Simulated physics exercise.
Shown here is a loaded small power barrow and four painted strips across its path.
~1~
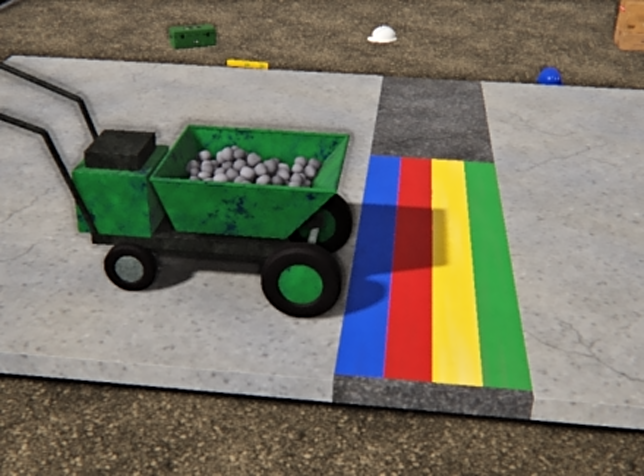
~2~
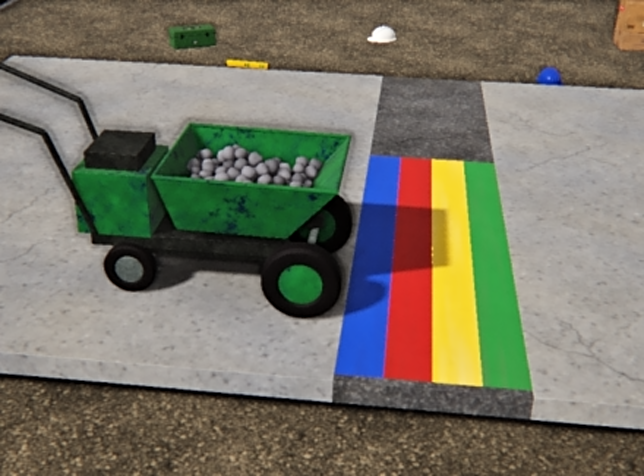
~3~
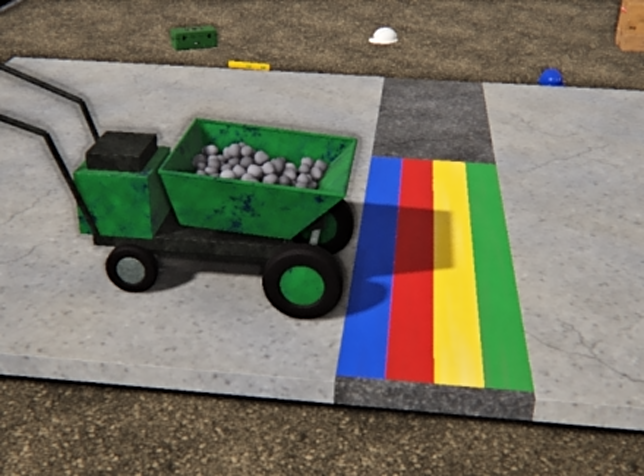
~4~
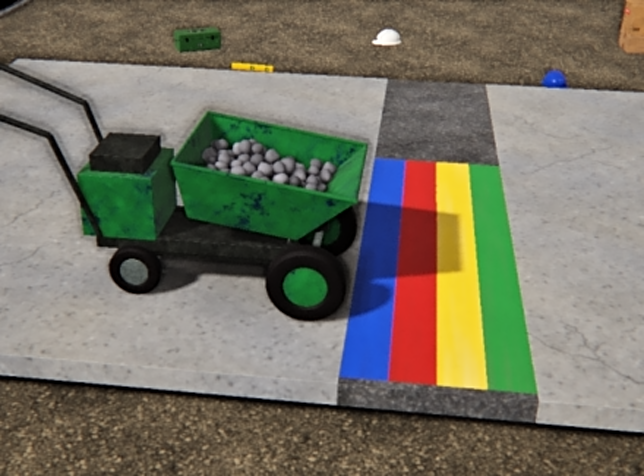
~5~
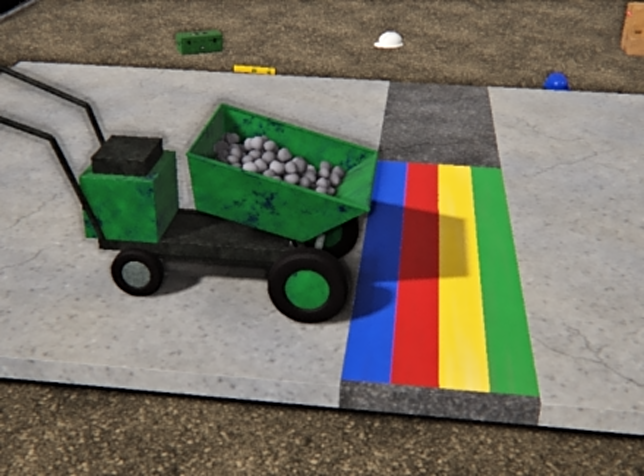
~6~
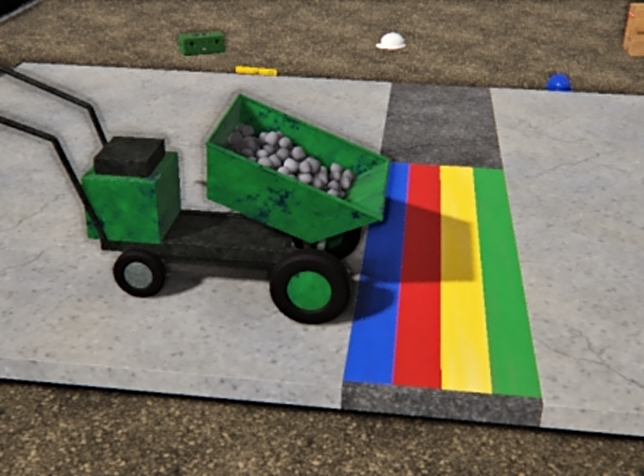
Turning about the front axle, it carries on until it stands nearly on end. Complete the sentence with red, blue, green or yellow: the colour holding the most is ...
The colour holding the most is yellow.
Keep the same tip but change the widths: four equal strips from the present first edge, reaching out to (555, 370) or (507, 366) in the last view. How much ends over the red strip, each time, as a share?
First case 30 per cent, second case 10 per cent.
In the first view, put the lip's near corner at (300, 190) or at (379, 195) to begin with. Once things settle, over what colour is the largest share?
On the first try it comes out as that red strip, and on the second as the green one.
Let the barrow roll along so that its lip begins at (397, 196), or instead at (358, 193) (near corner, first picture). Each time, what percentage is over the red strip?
Result: Try 1 = 0 %, try 2 = 0 %.
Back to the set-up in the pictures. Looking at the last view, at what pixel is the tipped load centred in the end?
Near (472, 296).
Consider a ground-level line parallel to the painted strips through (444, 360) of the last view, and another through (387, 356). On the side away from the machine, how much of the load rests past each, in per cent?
First 70 in a hundred, second 100 in a hundred.
Soon, skip tipped steeply; all in the skip.
A while on, skip tipped right over; about two thirds in the skip; a small part over the red strip; about a quarter over the yellow strip; a stray few over the green strip.
Towards the end, skip tipped right over; a small part in the skip; about a quarter over the red strip; about a third over the yellow strip; about a quarter over the green strip; a small part off the paint.
Finally, skip tipped right over; a stray few in the skip; none over the blue strip; about a quarter over the red strip; about a third over the yellow strip; about a quarter over the green strip; about a quarter off the paint.
